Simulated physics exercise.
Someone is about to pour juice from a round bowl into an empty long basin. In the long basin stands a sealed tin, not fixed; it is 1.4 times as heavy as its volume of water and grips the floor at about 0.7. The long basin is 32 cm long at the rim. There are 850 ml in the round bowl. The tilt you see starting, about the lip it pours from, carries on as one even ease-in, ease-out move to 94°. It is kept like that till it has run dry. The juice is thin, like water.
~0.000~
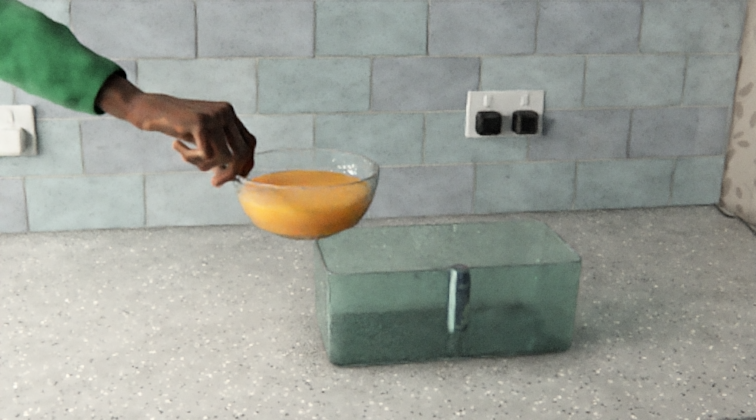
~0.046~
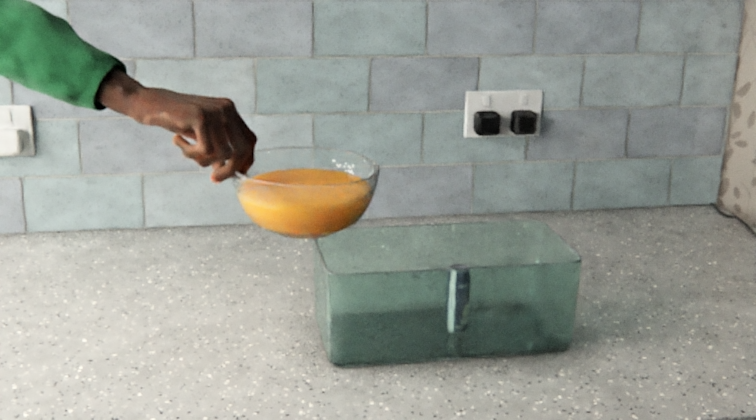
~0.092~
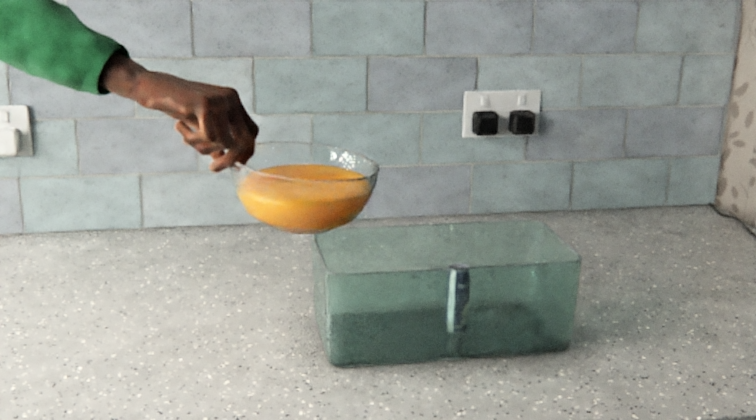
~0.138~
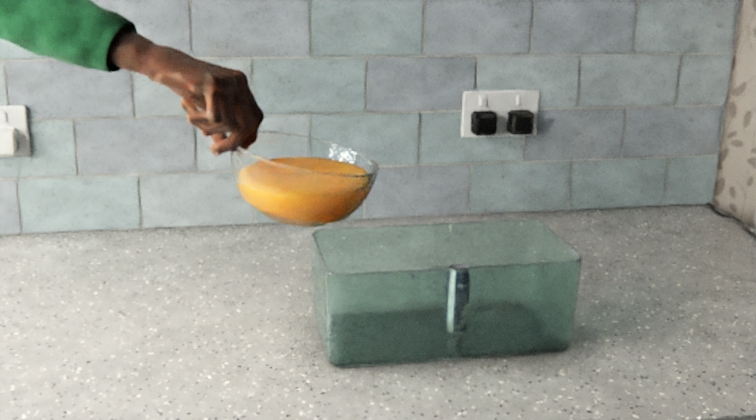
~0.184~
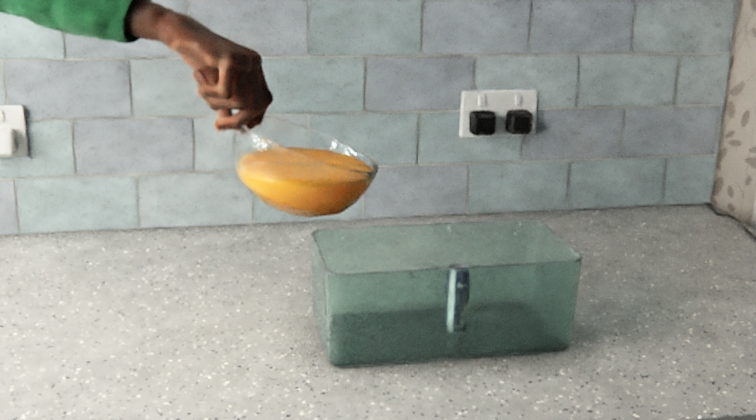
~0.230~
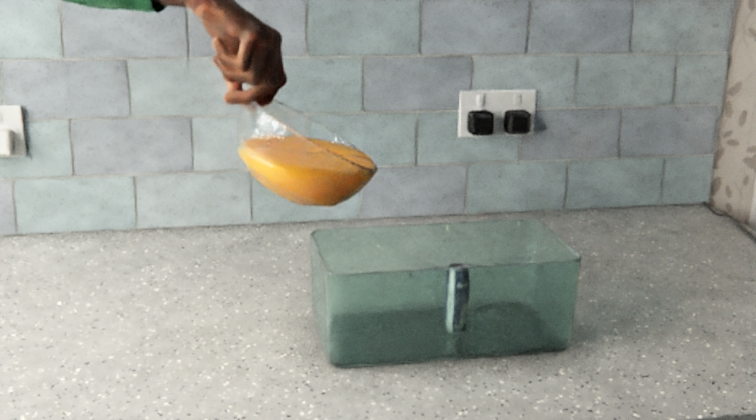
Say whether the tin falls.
The tin stays up.
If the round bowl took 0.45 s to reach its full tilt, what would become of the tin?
The tin keeps standing.
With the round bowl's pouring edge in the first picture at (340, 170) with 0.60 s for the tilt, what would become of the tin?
Then it goes over.
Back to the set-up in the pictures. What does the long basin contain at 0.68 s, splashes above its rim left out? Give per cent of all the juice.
Near 82 in a hundred.
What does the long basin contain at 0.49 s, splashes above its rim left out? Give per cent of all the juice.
Some 6 per cent.
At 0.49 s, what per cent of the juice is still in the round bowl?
Near 40 in a hundred.
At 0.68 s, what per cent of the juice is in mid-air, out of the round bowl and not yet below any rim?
About 16 per cent.
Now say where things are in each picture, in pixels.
Tilt 0°; pouring edge (377, 166); surface from (239, 189) to (371, 184); the long basin's rim runs from (320, 253) to (562, 241); the tin's top is at (459, 271), in the first picture.
Tilt 1°; pouring edge (377, 166); surface from (238, 188) to (371, 183), in the second picture.
Tilt 5°; pouring edge (376, 166); surface from (237, 183) to (370, 178), in the third picture.
Tilt 12°; pouring edge (376, 166); surface from (236, 174) to (370, 172), in the fourth picture.
Tilt 20°; pouring edge (375, 166); surface from (237, 161) to (370, 164), in the fifth picture.
Tilt 30°; pouring edge (375, 166); surface from (240, 145) to (369, 158); 1 per cent is over the edge, in the sixth picture.
After 0.49 s the tilt is 87° and 40 per cent is still to pour; the tin stands where it began.
After 0.68 s the tilt is 94° and 2 per cent is still to pour; the tin stands where it began.
After 0.88 s the tilt is 94° and 0 per cent is still to pour; the tin stands where it began.
After 1.10 s the tilt is 94° and 0 per cent is still to pour; the tin stands where it began.
In the end the tin stands where it began.
